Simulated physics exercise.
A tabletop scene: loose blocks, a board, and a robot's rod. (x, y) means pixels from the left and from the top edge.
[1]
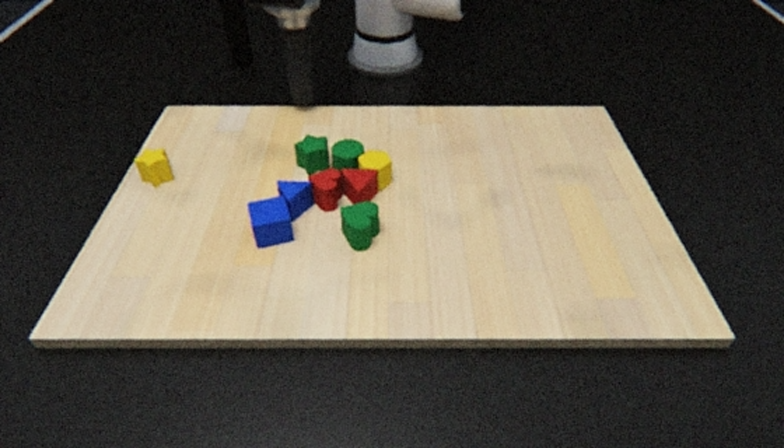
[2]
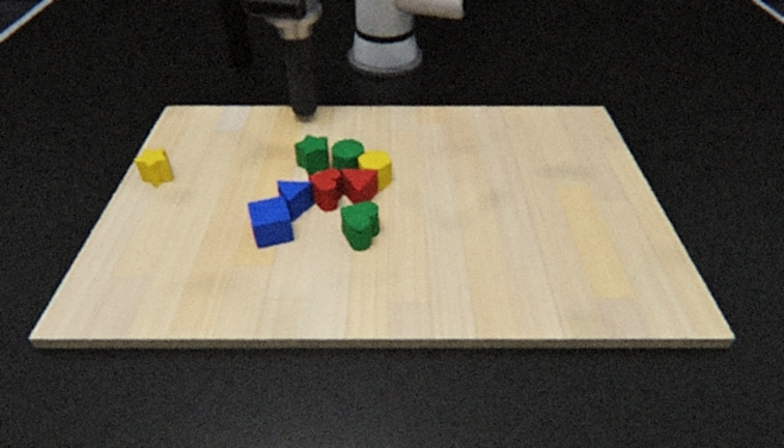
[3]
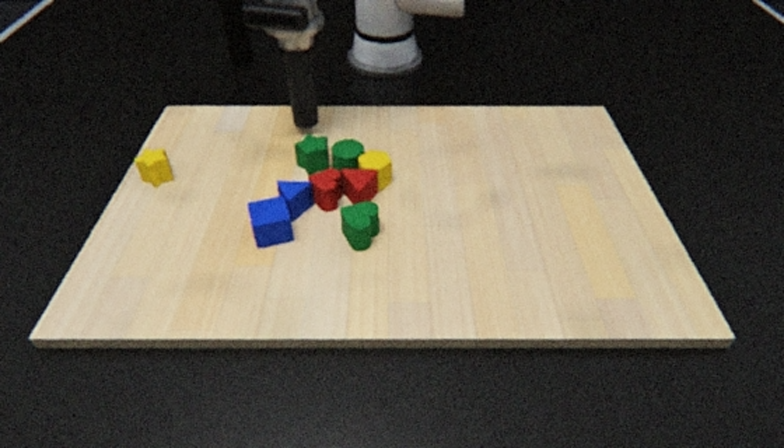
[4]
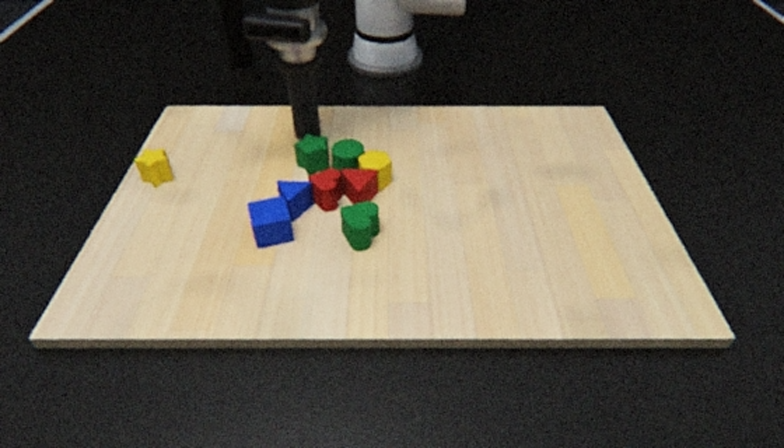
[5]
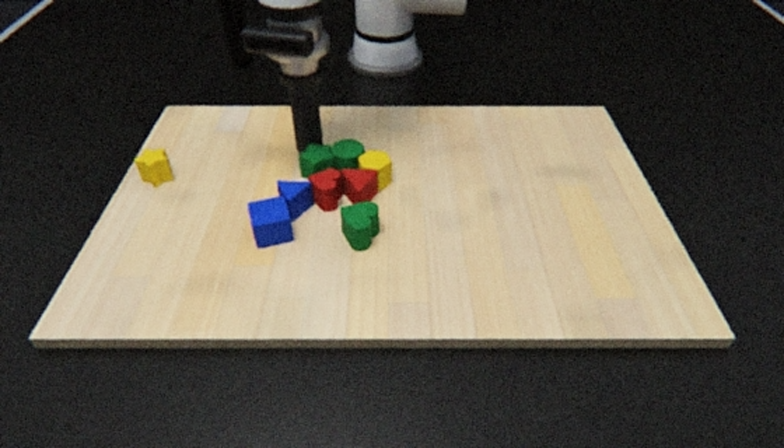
A robot arm with a dark rod reaches in from the top over a pale wooden board on a black surface, seen from the front and above by a still camera. Blue, green, red and yellow blocks cluster left of centre, with one yellow block apart at the far left. The rod moves slowly toward the viewer from the back edge and nudges the green star slightly rightward.
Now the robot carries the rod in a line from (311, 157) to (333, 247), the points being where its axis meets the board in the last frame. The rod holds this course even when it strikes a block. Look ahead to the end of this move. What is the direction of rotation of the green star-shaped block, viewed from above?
Looking down on the board, it turns counter-clockwise.
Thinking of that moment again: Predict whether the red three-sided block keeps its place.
It's moved.
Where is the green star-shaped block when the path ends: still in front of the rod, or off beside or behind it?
The rod keeps it before itself.
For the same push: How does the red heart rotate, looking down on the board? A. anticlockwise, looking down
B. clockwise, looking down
Option B.
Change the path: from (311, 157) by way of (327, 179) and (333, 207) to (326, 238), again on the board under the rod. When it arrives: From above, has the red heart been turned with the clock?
No, it doesn't check out.
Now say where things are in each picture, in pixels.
Rod tip at (304, 99); block tops, blue three-sided block at (292, 187); green star-shaped block at (312, 143); red heart at (326, 178); red three-sided block at (359, 176); green heart at (360, 214), in the first frame.
Rod at (305, 111); blocks unchanged, in the second frame.
Rod at (306, 123); blocks unchanged, in the third frame.
Rod at (308, 135); blocks unchanged, in the fourth frame.
Rod at (310, 149); blue three-sided block at (292, 187); green star-shaped block at (317, 152); red heart at (326, 178); red three-sided block at (359, 176); green heart at (360, 214), in the fifth frame.
What follows on the original path. One third of the way, rod at (316, 175); green star-shaped block at (330, 176), turned 40° anticlockwise; red heart at (334, 194), turned 35° clockwise; red three-sided block at (366, 180), turned 20° anticlockwise.
Two thirds of the way, rod at (322, 205); blue three-sided block at (294, 195), turned 70° clockwise; green star-shaped block at (338, 207), turned 45° anticlockwise; red heart at (345, 228), turned 35° clockwise; red three-sided block at (372, 188), turned 90° anticlockwise; green heart at (379, 231), turned 55° anticlockwise.
At the end, rod at (332, 238); blue three-sided block at (295, 196), turned 75° clockwise; green star-shaped block at (351, 241), turned 45° anticlockwise; red heart at (359, 265), turned 30° clockwise; red three-sided block at (372, 188), turned 90° anticlockwise; green heart at (392, 242), turned 95° anticlockwise.
